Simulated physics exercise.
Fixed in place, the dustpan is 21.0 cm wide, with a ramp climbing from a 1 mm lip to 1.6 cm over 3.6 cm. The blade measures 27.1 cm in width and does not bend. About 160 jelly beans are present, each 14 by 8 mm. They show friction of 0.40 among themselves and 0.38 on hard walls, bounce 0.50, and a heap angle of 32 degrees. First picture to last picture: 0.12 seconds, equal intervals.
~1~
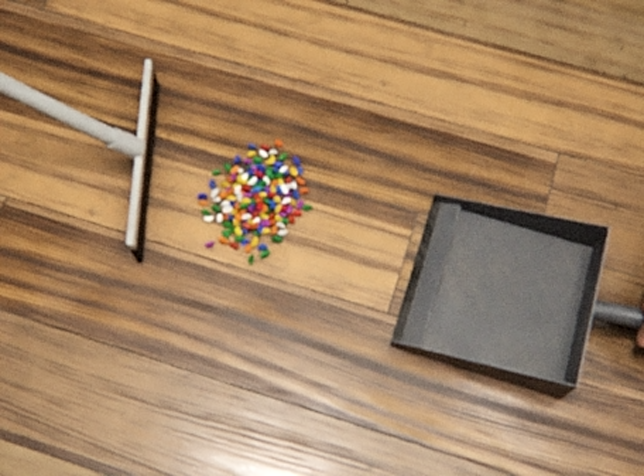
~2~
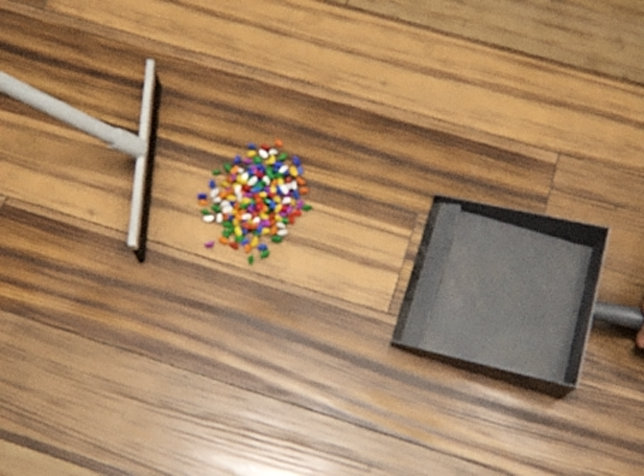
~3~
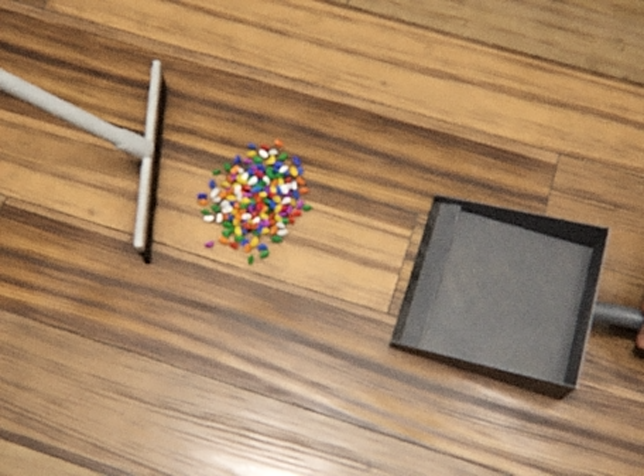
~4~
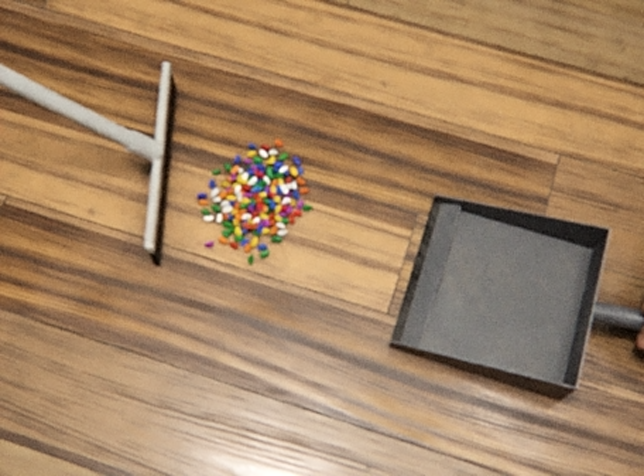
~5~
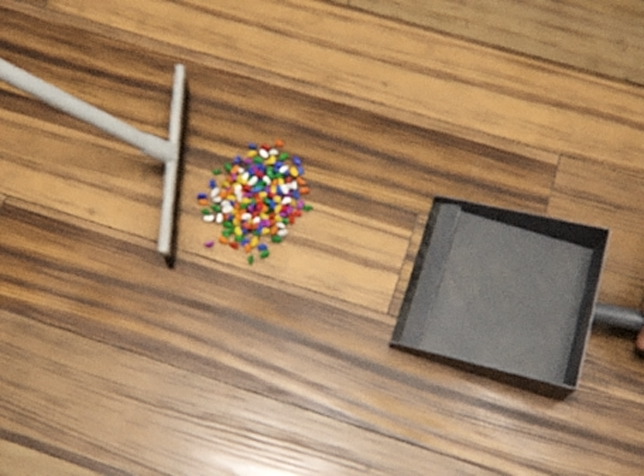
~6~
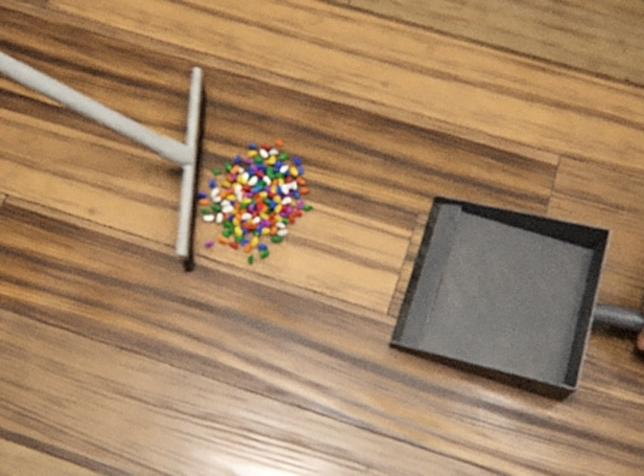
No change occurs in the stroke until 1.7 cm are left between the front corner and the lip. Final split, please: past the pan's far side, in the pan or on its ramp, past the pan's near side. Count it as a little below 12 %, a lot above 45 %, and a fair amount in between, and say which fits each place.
Far side: A fair amount, pan: A fair amount, near side: A little.
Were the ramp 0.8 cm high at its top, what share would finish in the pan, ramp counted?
That change would give about 35 per cent.
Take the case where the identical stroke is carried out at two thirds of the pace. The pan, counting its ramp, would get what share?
It would be around 20 per cent.
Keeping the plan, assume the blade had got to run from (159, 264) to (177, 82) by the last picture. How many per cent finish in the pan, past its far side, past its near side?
You'd see pan at 5, far at 20 and near at 5.
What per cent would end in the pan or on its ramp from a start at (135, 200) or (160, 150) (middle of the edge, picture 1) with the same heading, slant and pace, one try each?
Some 30 and 35 per cent.
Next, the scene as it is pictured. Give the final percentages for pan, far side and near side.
Far side - 40; pan - 30; near side - 0.
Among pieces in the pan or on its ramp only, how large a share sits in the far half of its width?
Around 80 in a hundred.
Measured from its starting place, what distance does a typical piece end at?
It works out to roughly 26 cm.
Then, 0.14 s after the last picture, middle of the blade 18 cm from the lip; 0 % over the lip, far side 15 %, near side 0 %.
Then, 0.23 s after the last picture, middle of the blade 9 cm from the lip; 0 % over the lip, far side 30 %, near side 0 %.
Then, 0.45 s after the last picture, middle of the blade 6 cm from the lip; 35 % over the lip, far side 40 %, near side 0 %.
In the end, far side 40 %, pan 30 %, near side 0 %, in front of the lip or behind the blade 30 %.
